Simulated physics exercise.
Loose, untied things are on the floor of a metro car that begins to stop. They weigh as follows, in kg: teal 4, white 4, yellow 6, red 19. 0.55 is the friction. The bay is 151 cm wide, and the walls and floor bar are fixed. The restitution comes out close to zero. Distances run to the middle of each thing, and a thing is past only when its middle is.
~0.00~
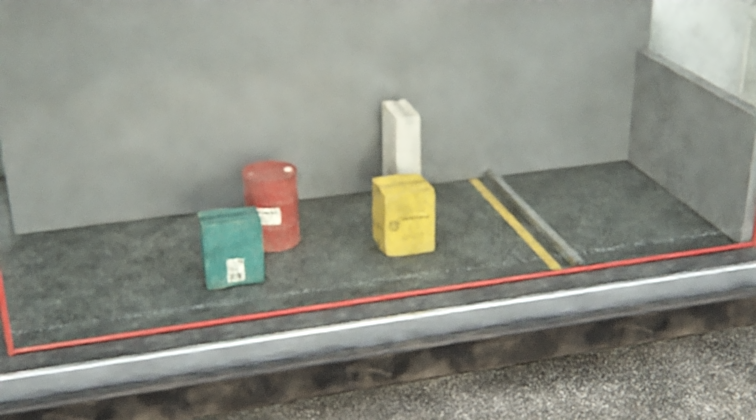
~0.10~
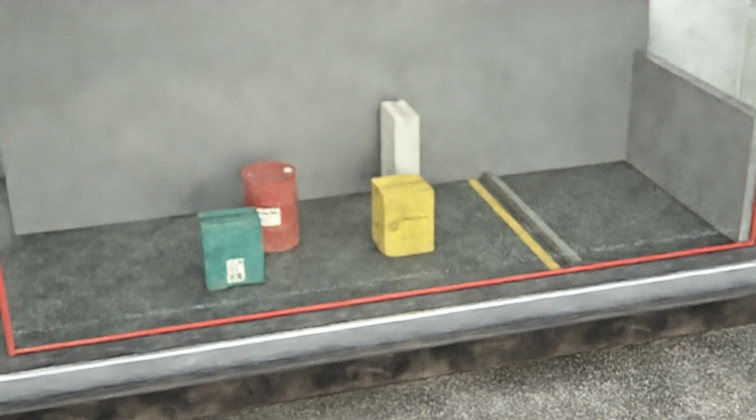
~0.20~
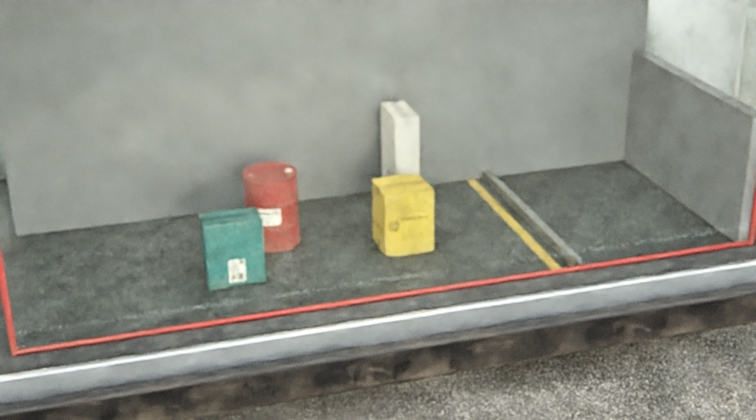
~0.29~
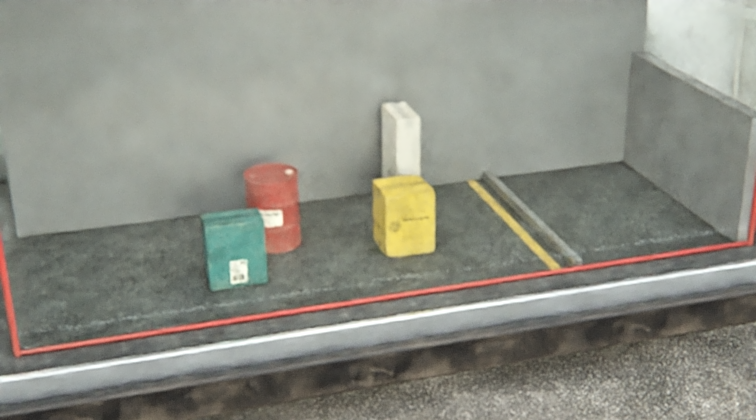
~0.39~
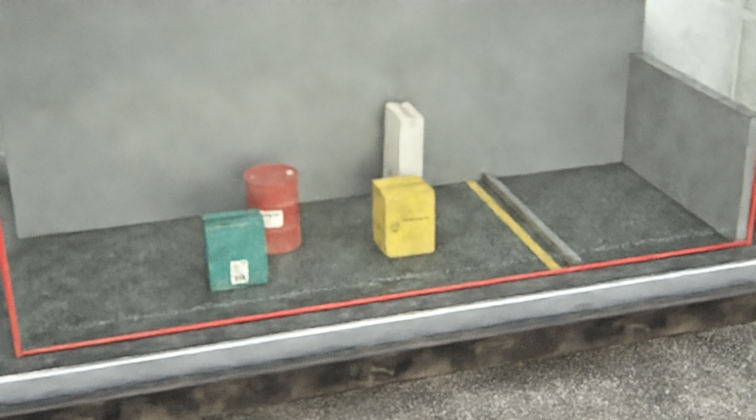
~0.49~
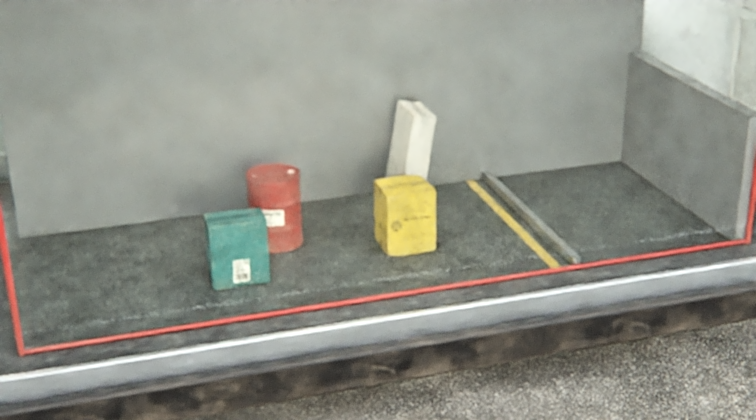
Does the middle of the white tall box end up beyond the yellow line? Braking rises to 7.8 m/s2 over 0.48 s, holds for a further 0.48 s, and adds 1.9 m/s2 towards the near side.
Yes - my guess is it makes it over the line.
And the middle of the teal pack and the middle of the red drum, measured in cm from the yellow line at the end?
Teal pack 100 short, red drum 70 short.
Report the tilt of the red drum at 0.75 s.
I'd put it at roughly 0°.
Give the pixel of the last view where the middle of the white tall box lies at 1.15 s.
It would be at about (559, 181) then.
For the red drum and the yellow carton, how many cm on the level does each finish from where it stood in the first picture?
Distances - red drum 80, yellow carton 70.
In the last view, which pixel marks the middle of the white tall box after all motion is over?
It finishes near pixel (600, 185) of the last view.
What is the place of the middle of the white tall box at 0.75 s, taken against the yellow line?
About 20 cm short of it.
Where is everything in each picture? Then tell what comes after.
White tall box (401, 159), red drum (272, 206), yellow line (552, 263), in the first frame.
White tall box (400, 159), red drum (271, 207), in the second frame.
White tall box (400, 160), red drum (272, 207), in the third frame.
White tall box (401, 161), red drum (273, 208), in the fourth frame.
White tall box (402, 161), red drum (273, 209), in the fifth frame.
White tall box (409, 159), red drum (275, 208), yellow line (550, 261), in the sixth frame.
After 0.75 s the white tall box is 18 cm short of the yellow line, tilted 65°, near (463, 173) in the last picture's view; the red drum 141 cm short of the yellow line, tilted 0°.
After 1.15 s the white tall box is 46 cm past the yellow line, tilted 95°, near (559, 181) in the last picture's view; the red drum 92 cm short of the yellow line, tilted 5°.
After 1.65 s the white tall box is 74 cm past the yellow line, tilted 90°, near (600, 185) in the last picture's view.
At rest, 1.9 s, teal pack stops short of the yellow line; white tall box crosses the yellow line; yellow carton stops short of the yellow line; red drum stops short of the yellow line.
